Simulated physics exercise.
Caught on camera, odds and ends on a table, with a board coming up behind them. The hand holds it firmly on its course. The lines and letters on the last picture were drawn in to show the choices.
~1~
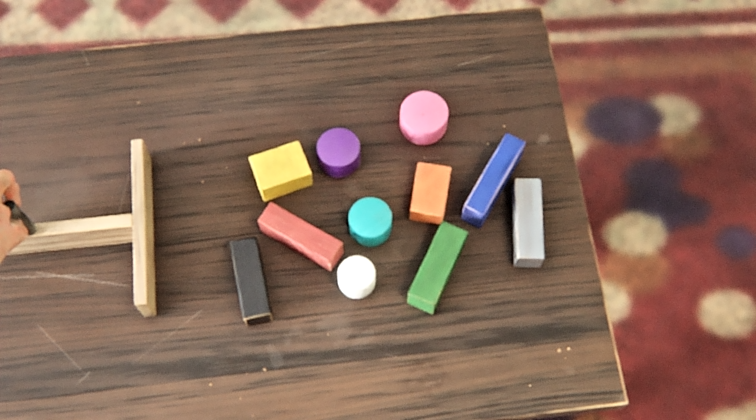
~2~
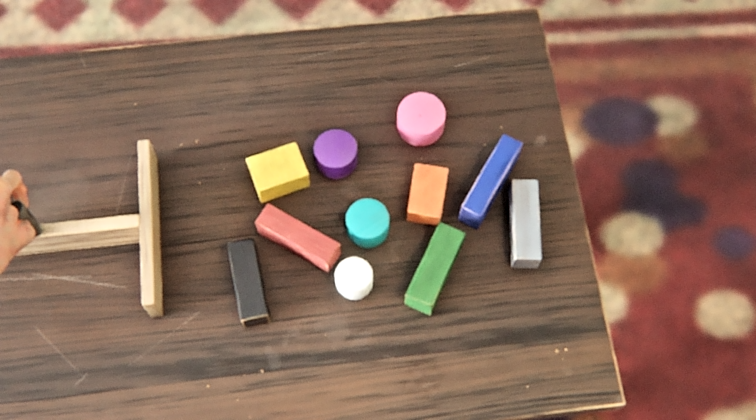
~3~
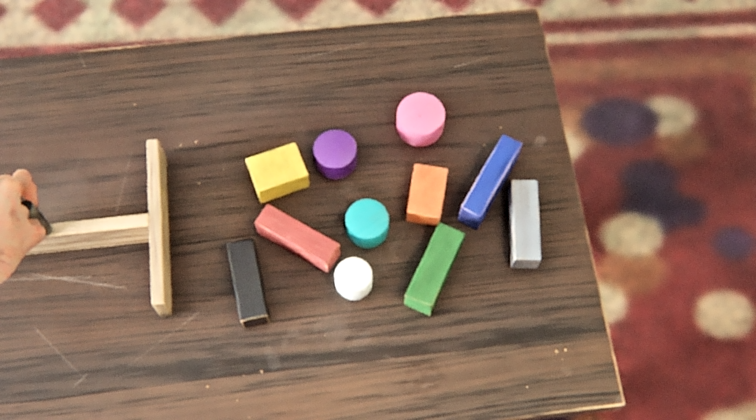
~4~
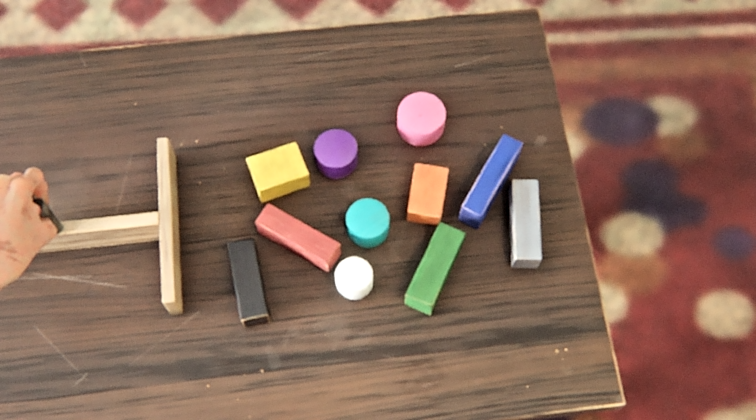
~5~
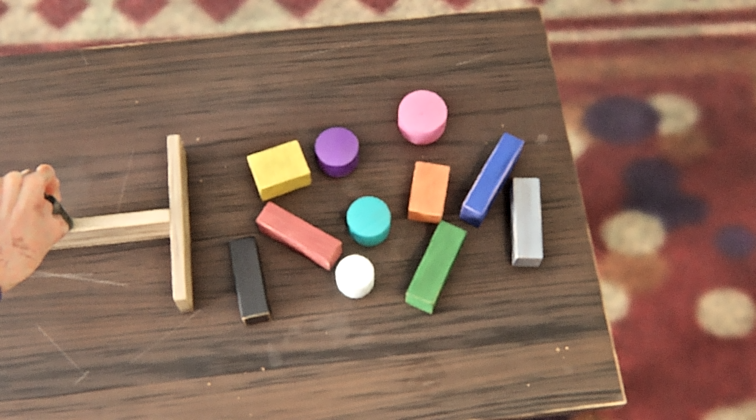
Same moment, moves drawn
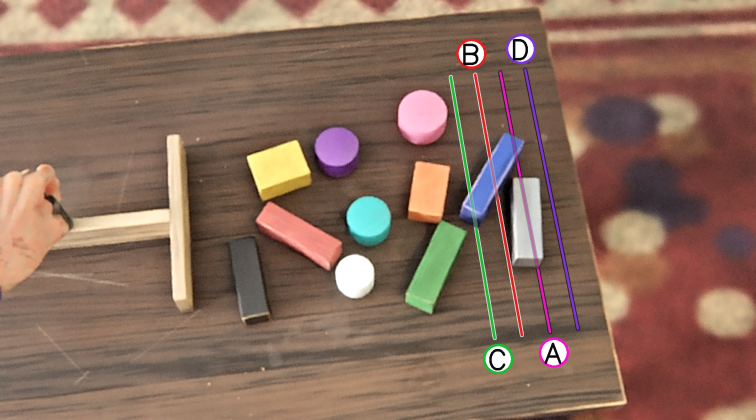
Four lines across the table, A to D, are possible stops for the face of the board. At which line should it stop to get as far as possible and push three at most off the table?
No fourth one falls up to B.
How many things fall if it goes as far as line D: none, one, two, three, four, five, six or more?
Six or more.
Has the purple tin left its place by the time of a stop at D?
By then, yes.
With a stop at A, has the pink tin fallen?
By then, no.
On the copy, A at (524, 195); B at (497, 197); C at (471, 200); D at (550, 192).
On B. First, board (293, 202); white tin (359, 279); black stick (320, 273).
Then, board (407, 190); grey stick (557, 229); blue stick (547, 185).
Finally, board (497, 181); blue stick over the edge; grey stick over the edge; three fallen.
By contrast, A drops six; C is within the limit but short; D drops eight.
